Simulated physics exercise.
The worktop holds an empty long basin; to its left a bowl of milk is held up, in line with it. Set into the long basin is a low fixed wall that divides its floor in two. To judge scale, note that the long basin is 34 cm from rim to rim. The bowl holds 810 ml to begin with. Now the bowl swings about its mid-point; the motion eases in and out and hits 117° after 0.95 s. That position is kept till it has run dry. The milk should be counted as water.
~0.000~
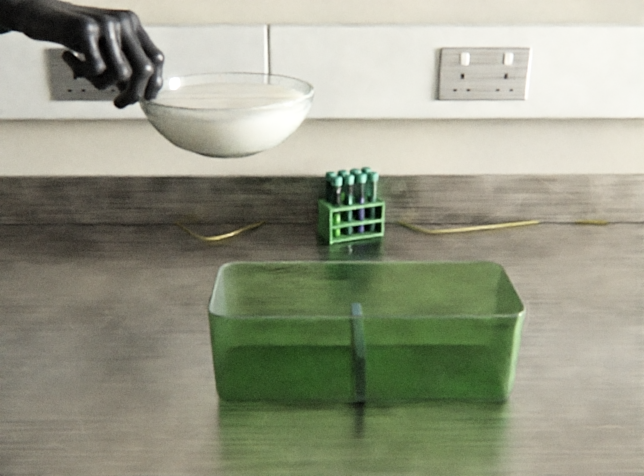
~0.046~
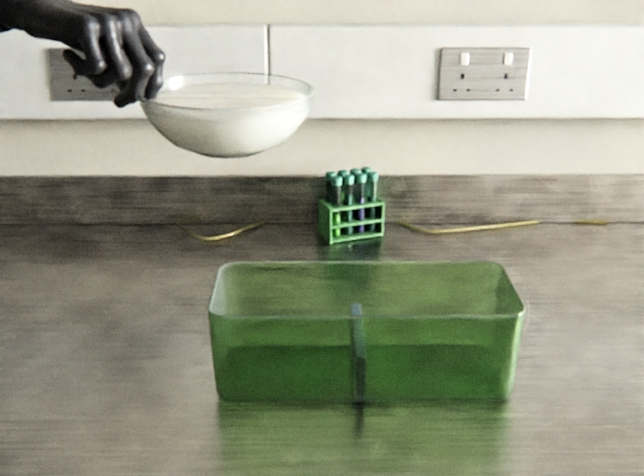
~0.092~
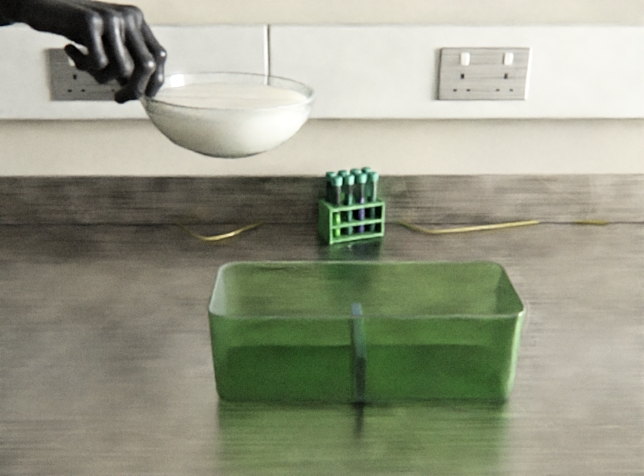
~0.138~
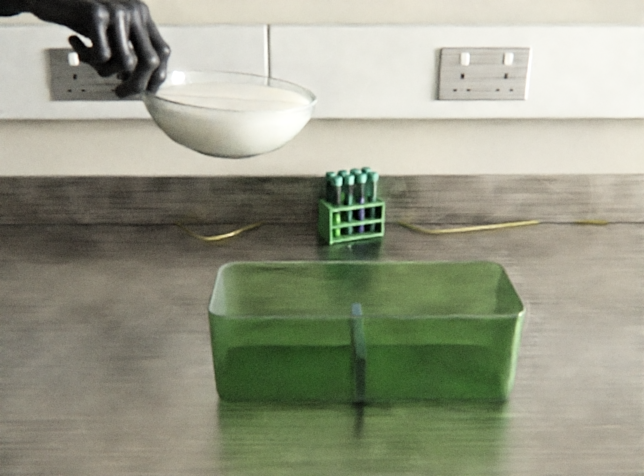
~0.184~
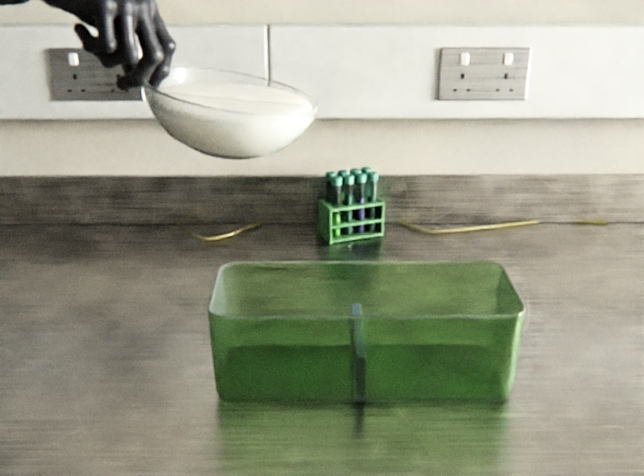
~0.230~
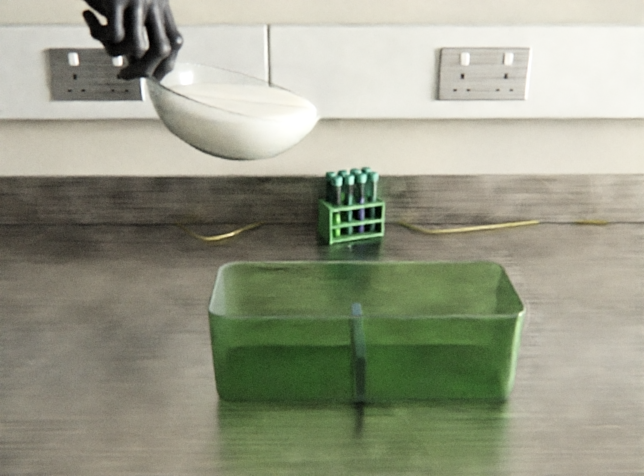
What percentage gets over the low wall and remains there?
61 %.
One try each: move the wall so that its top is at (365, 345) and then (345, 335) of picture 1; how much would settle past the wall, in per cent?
55 per cent first, 70 per cent second.
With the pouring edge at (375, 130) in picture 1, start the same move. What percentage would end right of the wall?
80 %.
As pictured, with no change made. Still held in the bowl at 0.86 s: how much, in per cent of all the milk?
About 0 percent.
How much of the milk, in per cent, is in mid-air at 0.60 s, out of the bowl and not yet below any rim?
Close to 58 in a hundred.
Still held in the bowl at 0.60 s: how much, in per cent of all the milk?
About 10 per cent.
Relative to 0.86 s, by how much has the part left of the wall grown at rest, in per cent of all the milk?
Close to 0% of the whole.
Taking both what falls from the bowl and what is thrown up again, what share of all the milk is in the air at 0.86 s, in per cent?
About 3 percent.
By 0.60 s the tilt is 81° and 10 per cent is still to pour, 2 is left of the wall and 29 right of it.
By 0.86 s the tilt is 115° and 0 per cent is still to pour, 31 is left of the wall and 59 right of it.
By 1.14 s the tilt is 117° and 0 per cent is still to pour, 31 is left of the wall and 61 right of it.
By 1.45 s the tilt is 117° and 0 per cent is still to pour, 31 is left of the wall and 61 right of it.
At rest 31 per cent lies left of the wall, 61 right of it and 9 outside.
